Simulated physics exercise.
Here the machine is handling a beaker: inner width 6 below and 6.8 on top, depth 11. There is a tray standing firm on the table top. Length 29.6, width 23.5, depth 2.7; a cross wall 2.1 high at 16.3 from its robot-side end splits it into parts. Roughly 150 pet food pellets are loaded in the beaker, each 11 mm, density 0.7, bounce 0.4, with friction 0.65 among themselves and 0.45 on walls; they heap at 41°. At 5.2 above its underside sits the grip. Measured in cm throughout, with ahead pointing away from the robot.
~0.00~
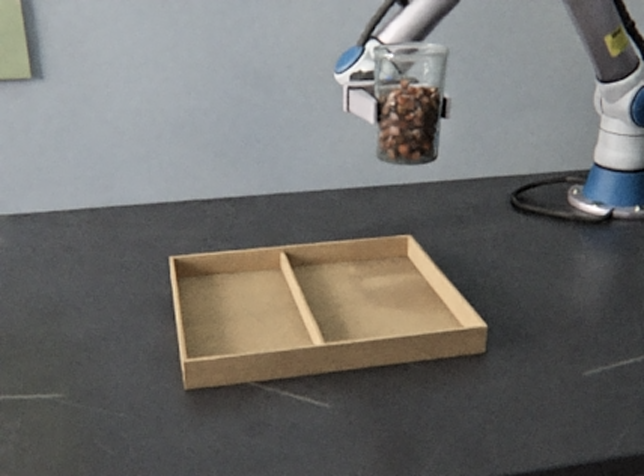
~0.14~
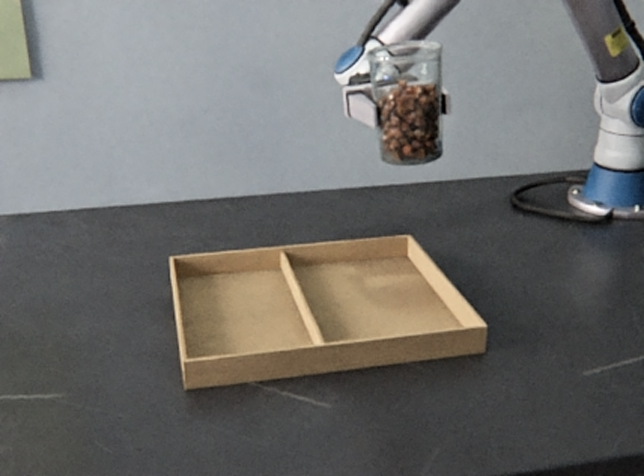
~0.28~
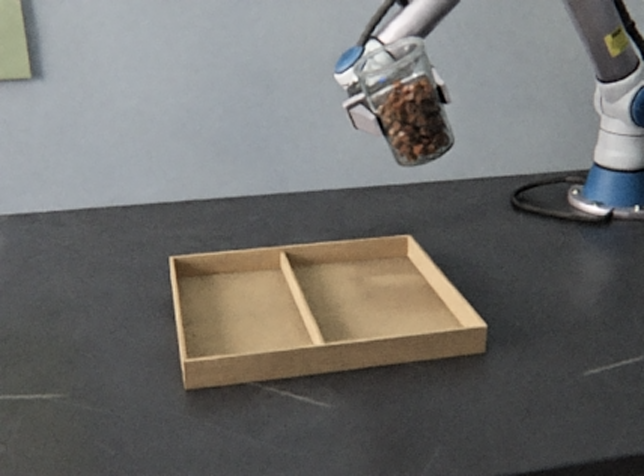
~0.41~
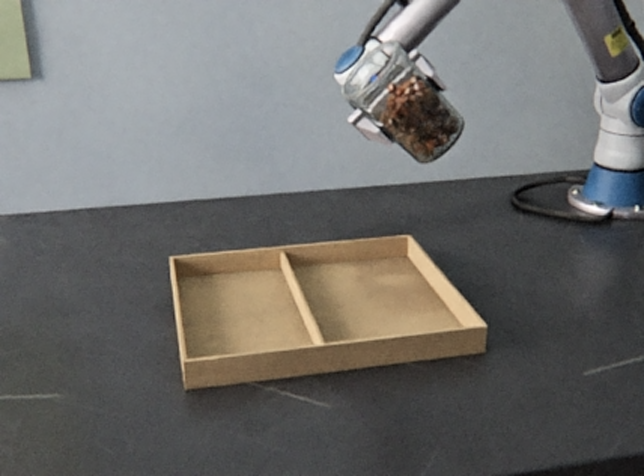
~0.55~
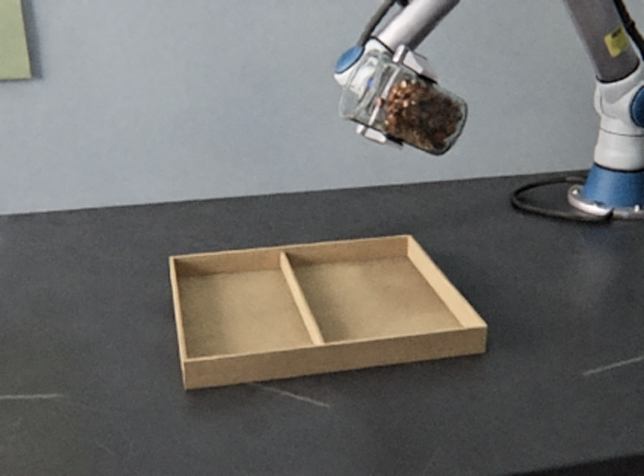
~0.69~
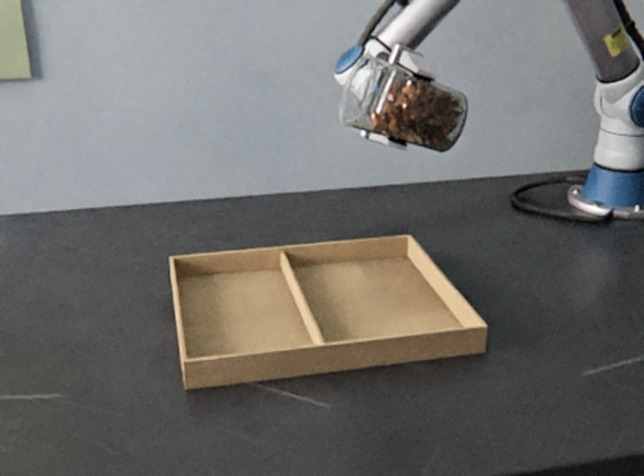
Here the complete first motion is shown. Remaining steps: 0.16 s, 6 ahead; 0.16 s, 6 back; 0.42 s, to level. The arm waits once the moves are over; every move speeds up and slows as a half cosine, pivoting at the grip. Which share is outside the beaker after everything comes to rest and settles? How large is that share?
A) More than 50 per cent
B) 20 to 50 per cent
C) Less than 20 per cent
The answer is C.
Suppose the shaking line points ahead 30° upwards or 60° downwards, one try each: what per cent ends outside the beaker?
You'd get some 10 per cent with the first setting and some 0 per cent with the second.
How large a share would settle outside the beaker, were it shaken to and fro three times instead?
My guess is near 10 per cent.
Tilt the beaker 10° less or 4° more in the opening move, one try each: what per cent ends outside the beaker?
It would be around 0 and 10 per cent.
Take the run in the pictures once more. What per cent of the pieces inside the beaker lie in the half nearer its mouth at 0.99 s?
Around 40 in a hundred.
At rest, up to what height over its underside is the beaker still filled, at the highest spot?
10.0 cm.
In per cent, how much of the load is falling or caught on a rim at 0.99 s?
3 %.
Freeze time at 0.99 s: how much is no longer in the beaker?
Roughly 5 percent is out.
By 0.99 s, tilted 69° forward, highest piece 24 above the table; 142 in the beaker, 5 in flight or on a rim.
By 1.28 s, tilted 19° forward, highest piece 28 above the table; 139 in the beaker, 4 in the robot-side part, 4 in the far-side part.
By 1.63 s, level, highest piece 28 above the table; 139 in the beaker, 4 in the robot-side part, 4 in the far-side part.
By 2.68 s, level, highest piece 28 above the table; 139 in the beaker, 4 in the robot-side part, 4 in the far-side part.
Final count, 139 in the beaker, 4 in the robot-side part, 4 in the far-side part. That is 5 % outside the beaker.
